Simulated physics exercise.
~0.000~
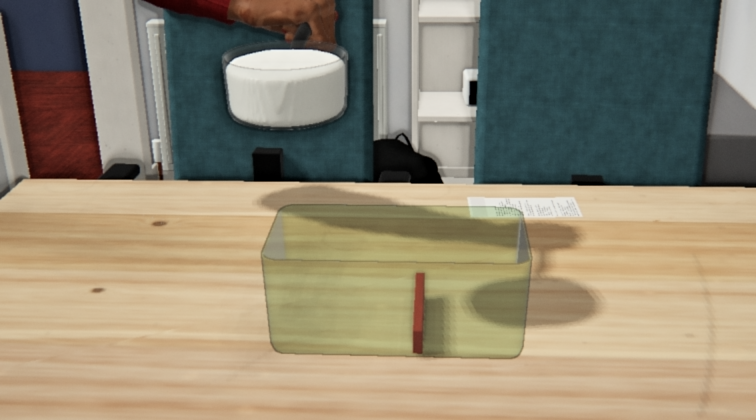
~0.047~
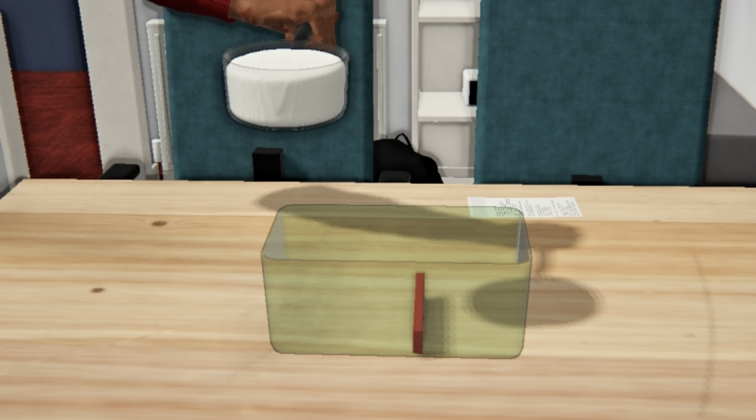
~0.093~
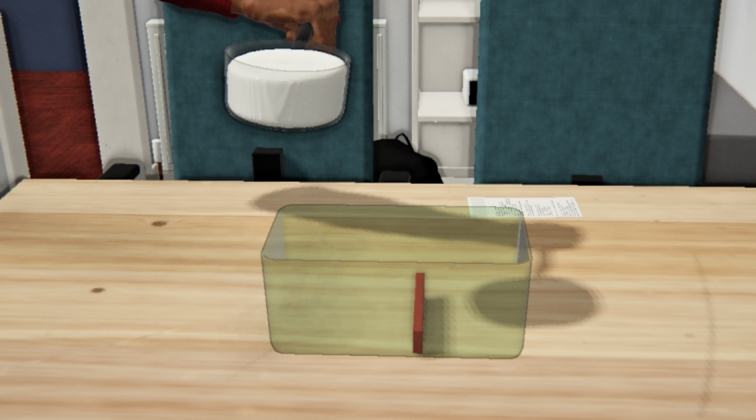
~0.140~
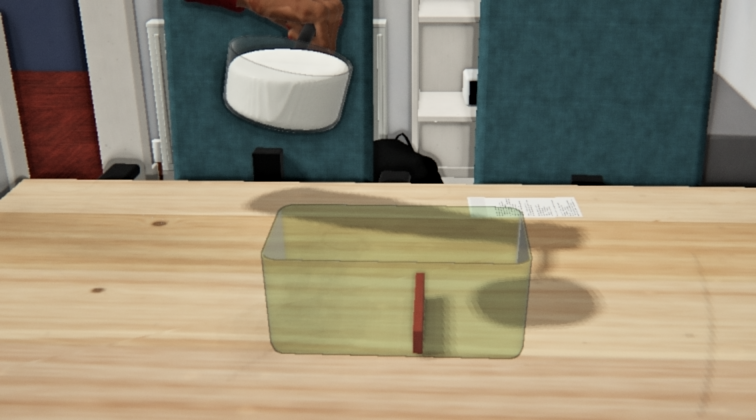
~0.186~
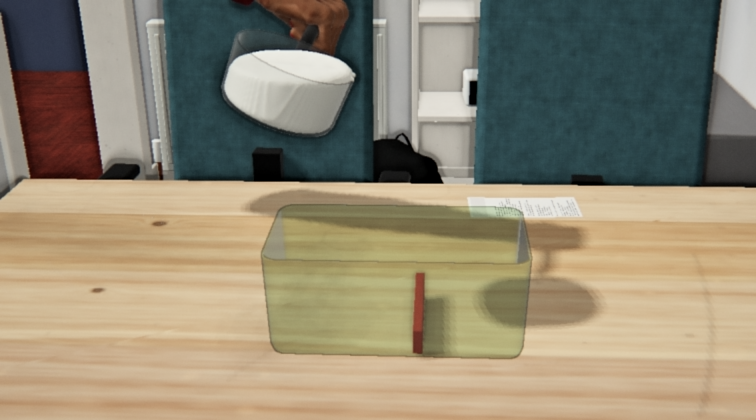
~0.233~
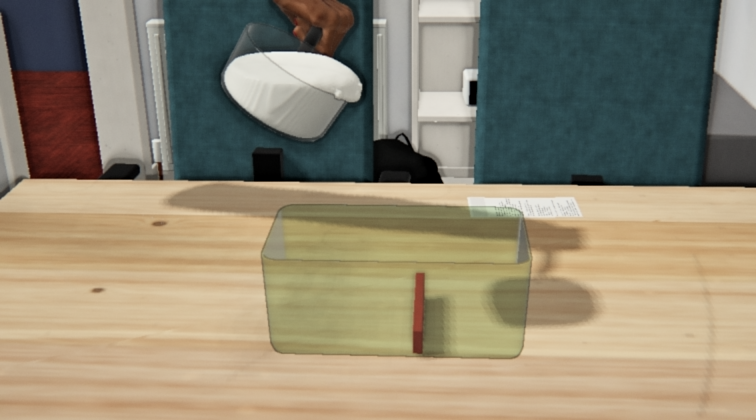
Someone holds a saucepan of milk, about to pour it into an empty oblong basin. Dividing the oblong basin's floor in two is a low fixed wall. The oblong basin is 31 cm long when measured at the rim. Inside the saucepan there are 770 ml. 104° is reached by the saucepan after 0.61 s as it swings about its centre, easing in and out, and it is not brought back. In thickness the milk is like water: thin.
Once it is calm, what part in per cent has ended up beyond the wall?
About 36 per cent ends up there.
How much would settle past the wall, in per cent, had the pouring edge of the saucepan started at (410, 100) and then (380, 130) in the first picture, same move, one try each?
The first try gives around 70 percent, the second around 50 percent.
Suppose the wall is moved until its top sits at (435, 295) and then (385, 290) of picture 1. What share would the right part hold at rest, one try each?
Roughly 10 per cent, then 70 per cent.
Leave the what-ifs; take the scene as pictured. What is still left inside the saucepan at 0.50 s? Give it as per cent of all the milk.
Near 22 in a hundred.
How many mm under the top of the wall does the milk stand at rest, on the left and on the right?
Left roughly 14 mm; right roughly 16 mm.
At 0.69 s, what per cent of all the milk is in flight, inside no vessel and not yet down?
I'd say some 8 per cent is in the air.
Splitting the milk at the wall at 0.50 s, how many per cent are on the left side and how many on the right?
10 left and 12 right, roughly.
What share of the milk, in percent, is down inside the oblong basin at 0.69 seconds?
About 88 %.
Then, 0.50 s in, the tilt is 95° and 23 per cent is still to pour, 10 is left of the wall and 13 right of it.
Then, 0.69 s in, the tilt is 104° and 5 per cent is still to pour, 48 is left of the wall and 39 right of it.
Then, 0.89 s in, the tilt is 104° and 0 per cent is still to pour, 60 is left of the wall and 35 right of it.
Then, 1.11 s in, the tilt is 104° and 0 per cent is still to pour, 62 is left of the wall and 36 right of it.
Finally, 61 per cent lies left of the wall, 36 right of it and 2 outside.
